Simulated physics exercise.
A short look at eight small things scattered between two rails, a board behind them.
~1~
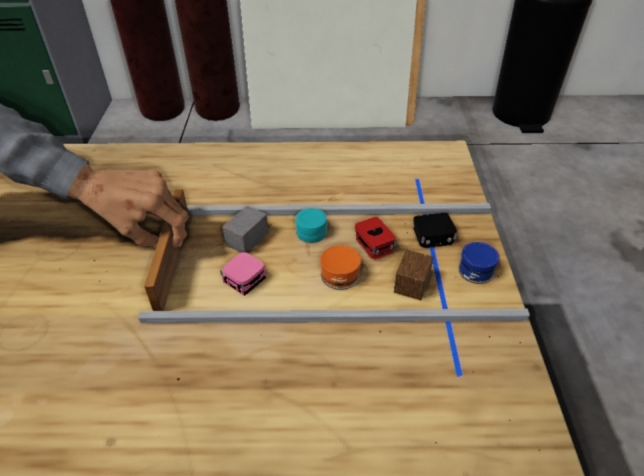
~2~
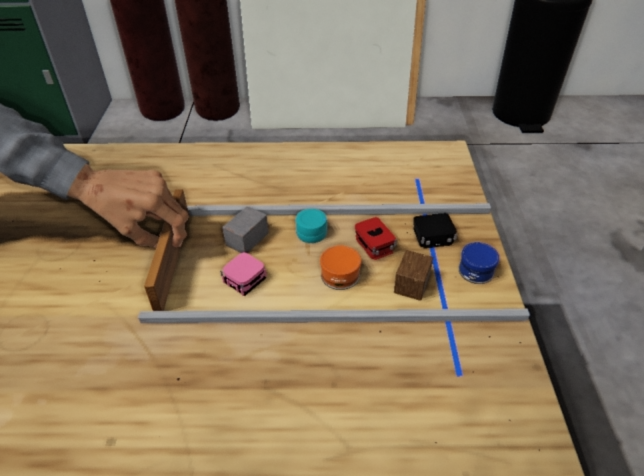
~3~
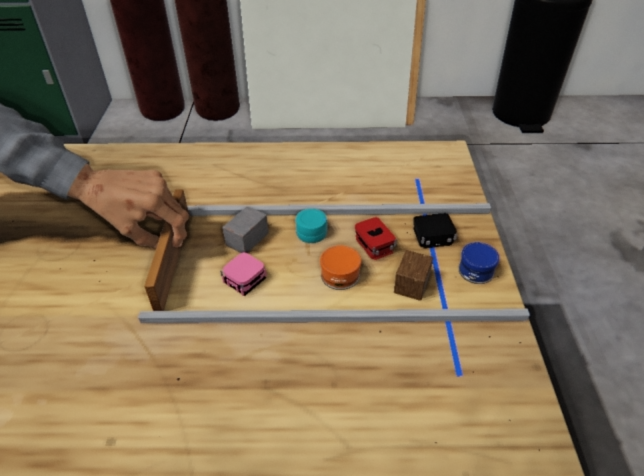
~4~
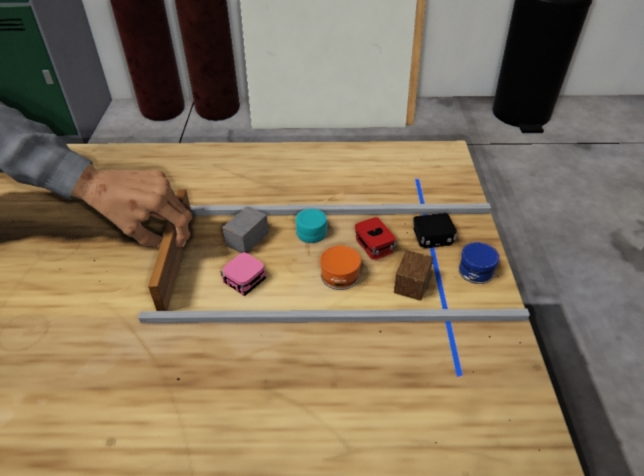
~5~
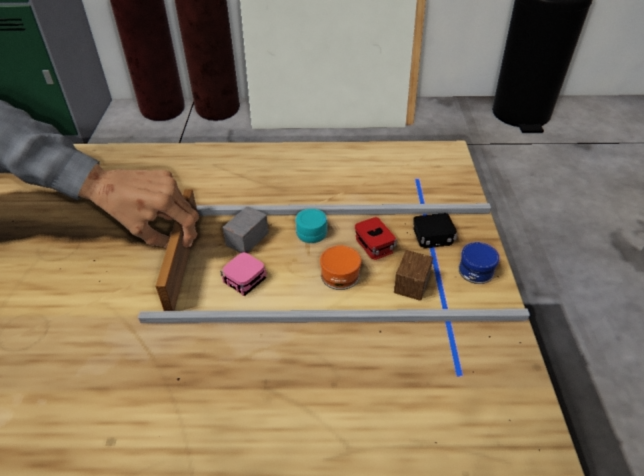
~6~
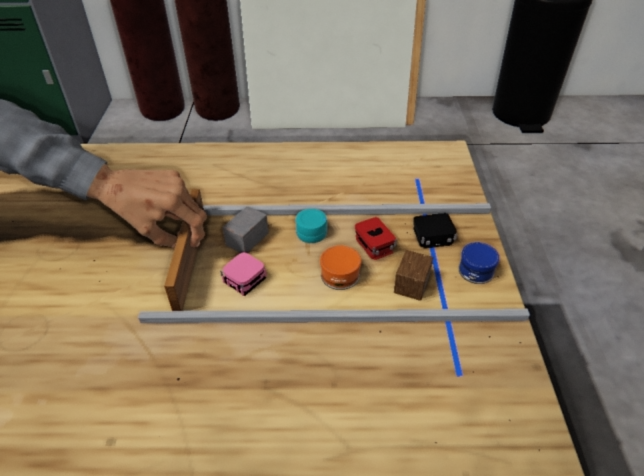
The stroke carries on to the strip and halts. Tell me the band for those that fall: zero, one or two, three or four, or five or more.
In the end the number that fall off is one or two.
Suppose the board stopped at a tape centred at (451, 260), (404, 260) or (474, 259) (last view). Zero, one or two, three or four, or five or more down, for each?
In that order: 1 or 2; none; five or more.
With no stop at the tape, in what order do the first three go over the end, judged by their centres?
Earliest first: The blue pot, then the black case, then the orange pot.
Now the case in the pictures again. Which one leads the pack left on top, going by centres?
It is the black case.
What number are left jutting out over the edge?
Overhanging: 1.
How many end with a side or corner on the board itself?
That makes 2.
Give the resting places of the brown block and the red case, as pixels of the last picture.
The brown block at (480, 292), the red case at (478, 242).
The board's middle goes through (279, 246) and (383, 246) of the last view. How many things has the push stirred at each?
3 and 7.
A little later, none off yet; blue pot at rest near (478, 263); black case at rest near (434, 232); brown block at rest near (413, 275).
When it is over, the number that fall off is one or two; down, blue pot.
